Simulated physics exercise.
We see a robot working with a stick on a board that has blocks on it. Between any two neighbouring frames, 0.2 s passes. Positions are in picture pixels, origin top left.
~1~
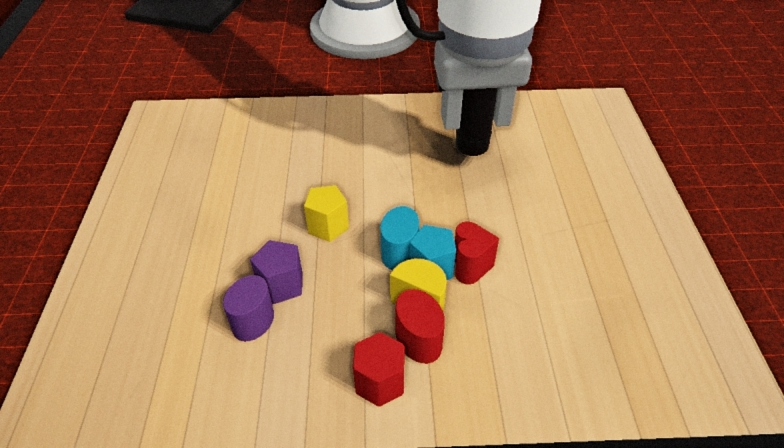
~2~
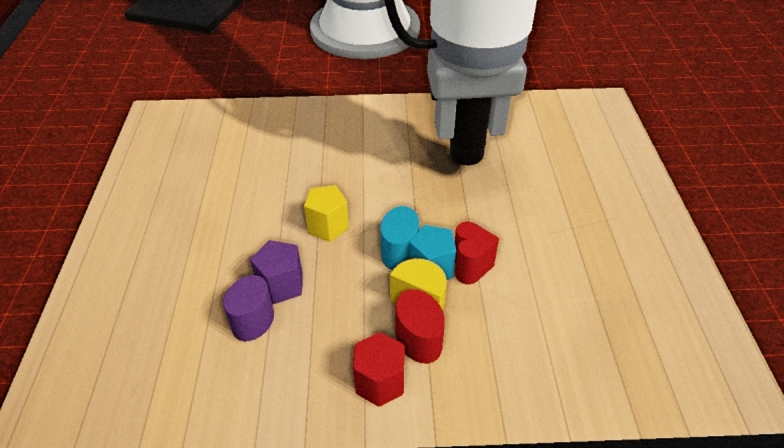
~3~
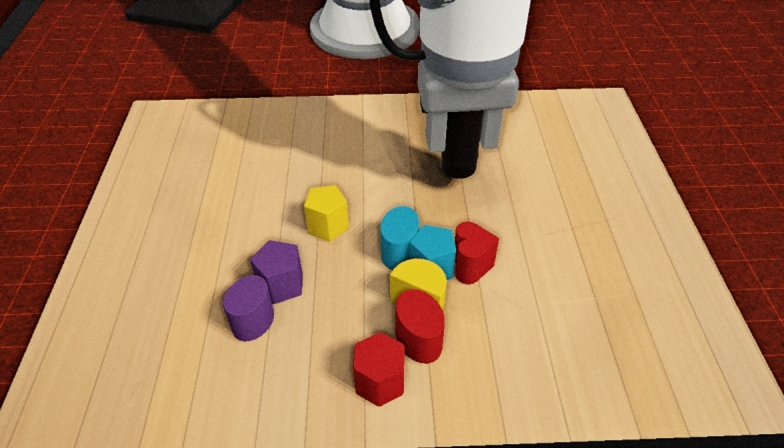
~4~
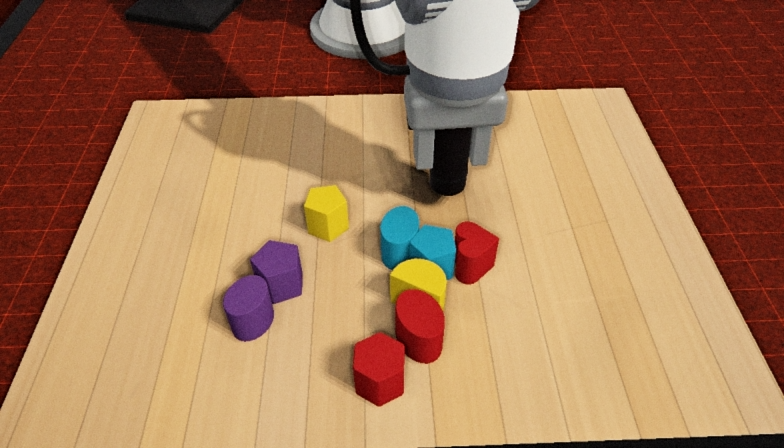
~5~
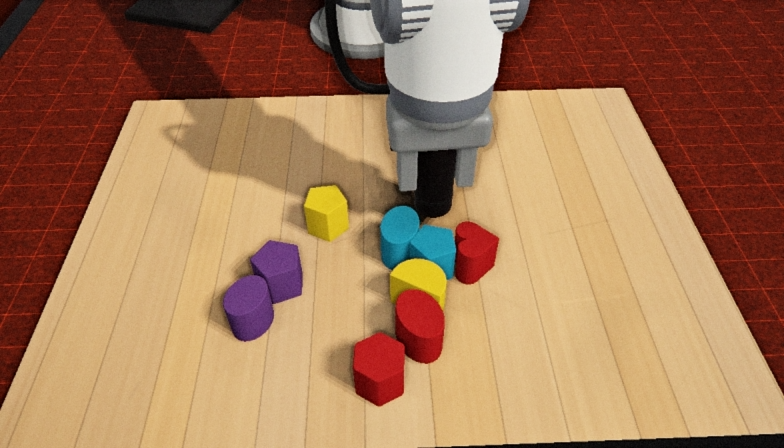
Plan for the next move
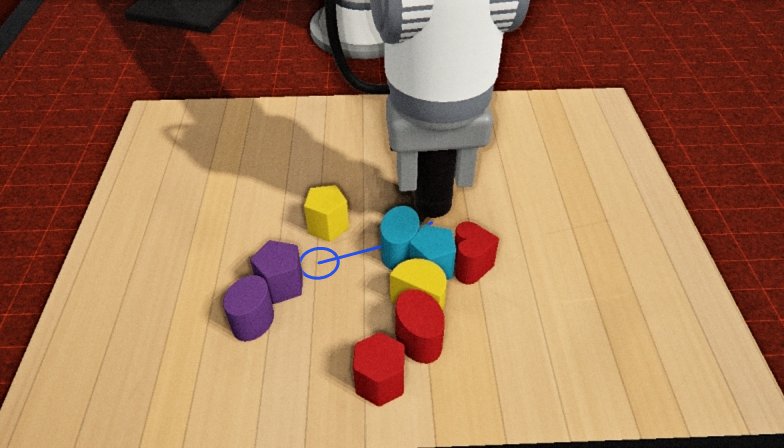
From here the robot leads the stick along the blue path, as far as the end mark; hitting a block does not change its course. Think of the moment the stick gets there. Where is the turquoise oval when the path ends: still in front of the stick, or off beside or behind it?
Beside or behind it.
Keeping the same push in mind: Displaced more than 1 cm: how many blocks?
Going by the path, one of them shifts by more than about 1 cm.
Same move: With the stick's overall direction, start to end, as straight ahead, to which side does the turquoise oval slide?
It is displaced to the left.
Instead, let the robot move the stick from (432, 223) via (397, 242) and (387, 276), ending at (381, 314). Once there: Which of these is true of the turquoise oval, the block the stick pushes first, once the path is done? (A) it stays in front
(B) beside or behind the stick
It's A.
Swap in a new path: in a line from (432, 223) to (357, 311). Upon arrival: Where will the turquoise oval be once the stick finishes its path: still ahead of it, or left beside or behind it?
My guess is it keeps its place ahead of the stick.
Path on the board, from (432, 223) via (380, 247), ending at (319, 263).
What follows on the original path. One third of the way, stick (397, 224); turquoise oval (379, 242), turned 25° anticlockwise.
Two thirds of the way, stick (357, 236); turquoise oval (359, 256), turned 80° anticlockwise.
At the end, stick (316, 246); purple pentagon in place; turquoise oval (352, 257), turned 105° anticlockwise.
